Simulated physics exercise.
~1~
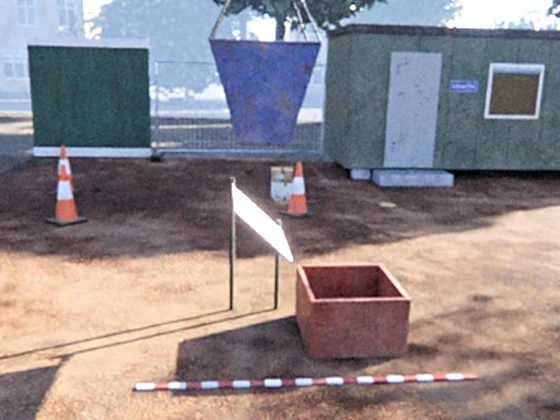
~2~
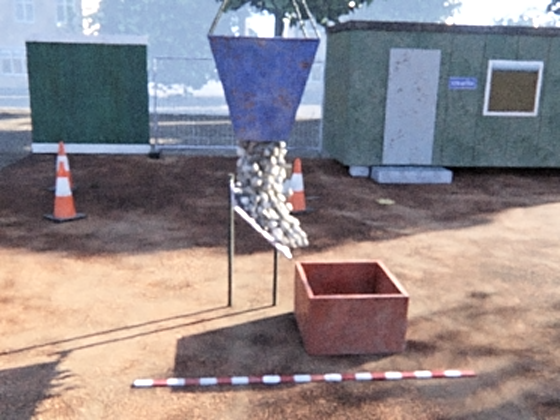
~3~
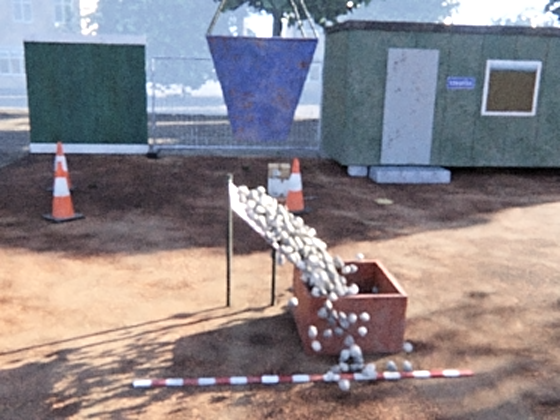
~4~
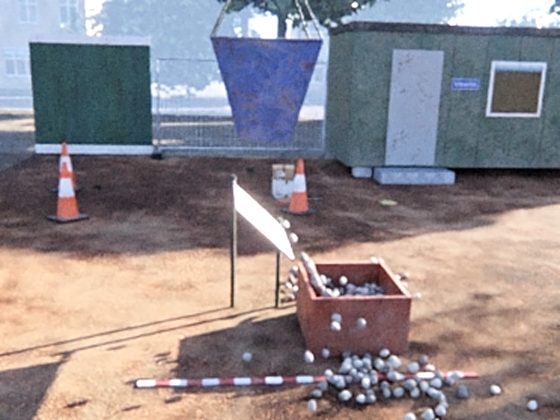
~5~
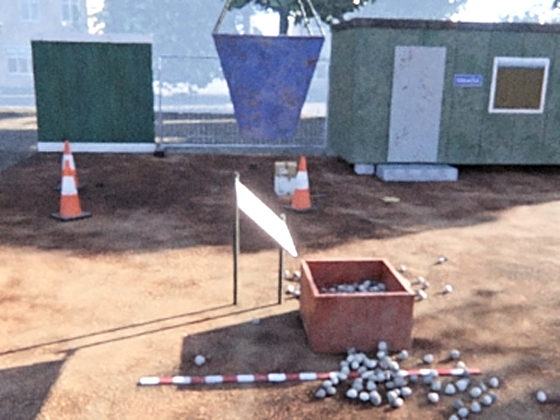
The clip shows a blue skip hanging still above a tilted steel slide as round stones pour from its bottom, tumble down to the right and drop toward a red bin; most end up inside, while the rest lie scattered in front and to the right, around a striped staff.
